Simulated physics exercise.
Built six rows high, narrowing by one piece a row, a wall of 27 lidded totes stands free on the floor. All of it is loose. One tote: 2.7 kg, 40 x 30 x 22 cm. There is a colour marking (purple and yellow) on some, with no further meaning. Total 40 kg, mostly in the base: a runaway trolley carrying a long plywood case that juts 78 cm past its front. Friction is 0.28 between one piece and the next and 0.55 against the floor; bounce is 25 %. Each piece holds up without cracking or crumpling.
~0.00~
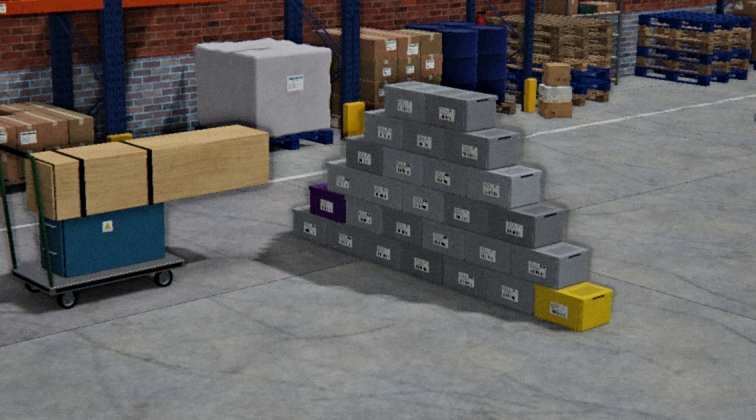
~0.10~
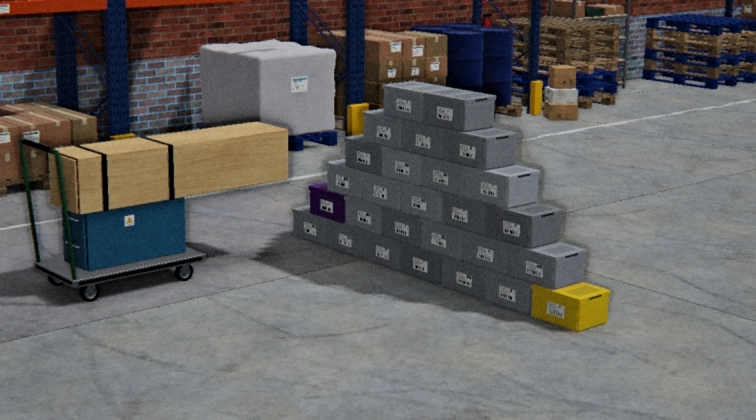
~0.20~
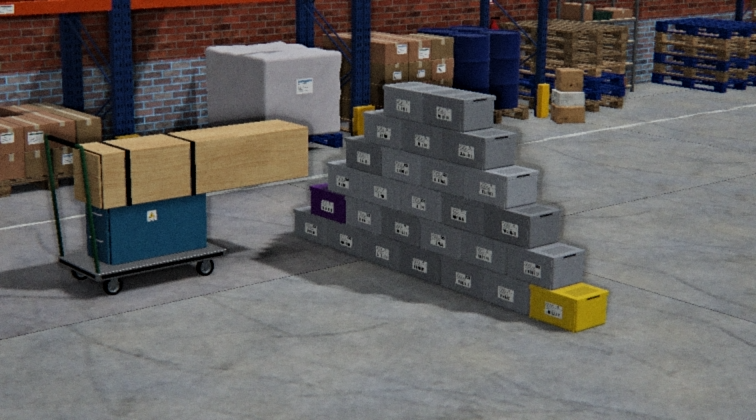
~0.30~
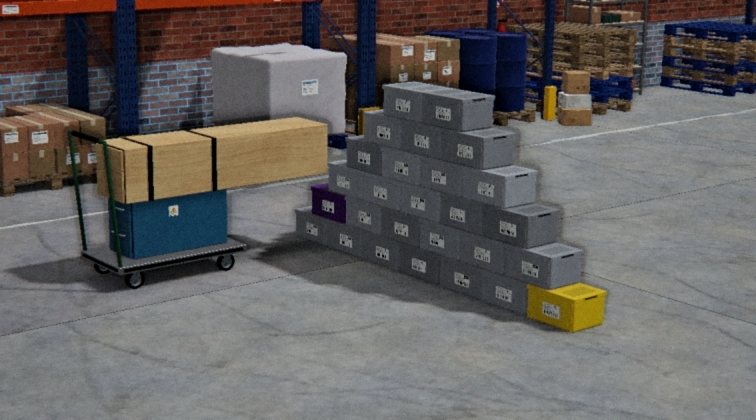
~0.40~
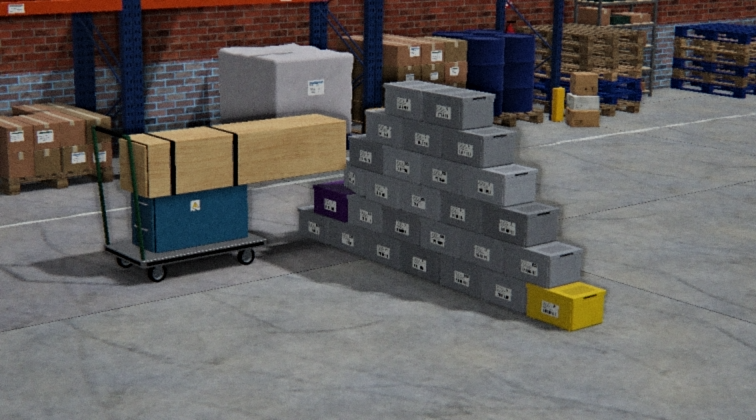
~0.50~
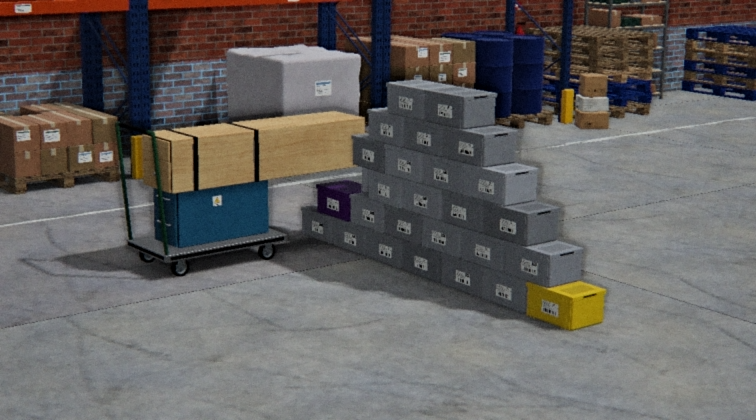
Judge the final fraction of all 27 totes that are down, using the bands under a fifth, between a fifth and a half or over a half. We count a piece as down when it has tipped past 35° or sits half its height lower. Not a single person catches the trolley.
The fraction down is under a fifth.
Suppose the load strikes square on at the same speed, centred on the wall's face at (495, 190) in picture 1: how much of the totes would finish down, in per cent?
30 per cent.
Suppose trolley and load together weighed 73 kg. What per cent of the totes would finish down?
Estimate: Some 10 per cent down.
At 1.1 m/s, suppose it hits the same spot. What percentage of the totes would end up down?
I'd expect something near 0 per cent to go down.
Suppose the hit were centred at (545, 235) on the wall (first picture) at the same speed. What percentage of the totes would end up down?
10 %.
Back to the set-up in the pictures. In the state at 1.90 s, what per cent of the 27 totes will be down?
5 per cent.
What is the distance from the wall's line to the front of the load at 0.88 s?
85 cm past it.
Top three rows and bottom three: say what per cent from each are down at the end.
Of the top ones 0 percent, of the bottom ones 10 percent.
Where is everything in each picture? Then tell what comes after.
In the first frame (pixels give the middle of a visible side; the camera moves round a little), load (262, 149) 55 cm short of the wall; yellow tote (557, 309); purple tote (325, 205); none has stirred.
The second frame shows load (281, 145) 37 cm short of the wall; yellow tote (554, 308).
The third frame shows load (301, 143) 20 cm short of the wall; yellow tote (552, 309).
The fourth frame shows load (321, 140) 24 mm short of the wall; purple tote (326, 205).
The fifth frame shows load (340, 136) 14 cm into the wall's line; yellow tote (548, 308); one has shifted.
The sixth frame shows load (359, 133) 30 cm into the wall's line; purple tote (331, 203); yellow tote (548, 307); one has shifted.
After 0.88 s, load 86 cm past the wall's line, still rolling; none of the 27 totes down, 4 disturbed.
After 1.10 s, load 1.06 m past the wall's line, still rolling; none of the 27 totes down, 7 disturbed; purple tote 22 cm from its place.
After 1.90 s, load 1.28 m past the wall's line, still rolling; 1 of the 27 totes down; purple tote 42 cm from its place.
In the end (2.6 s), load 1.25 m past the wall's line, still rolling; 1 of the 27 totes down; purple tote 42 cm from its place; yellow tote unmoved. That is 4 per cent. From the last view, middles, purple tote near (388, 193), yellow tote near (565, 303).
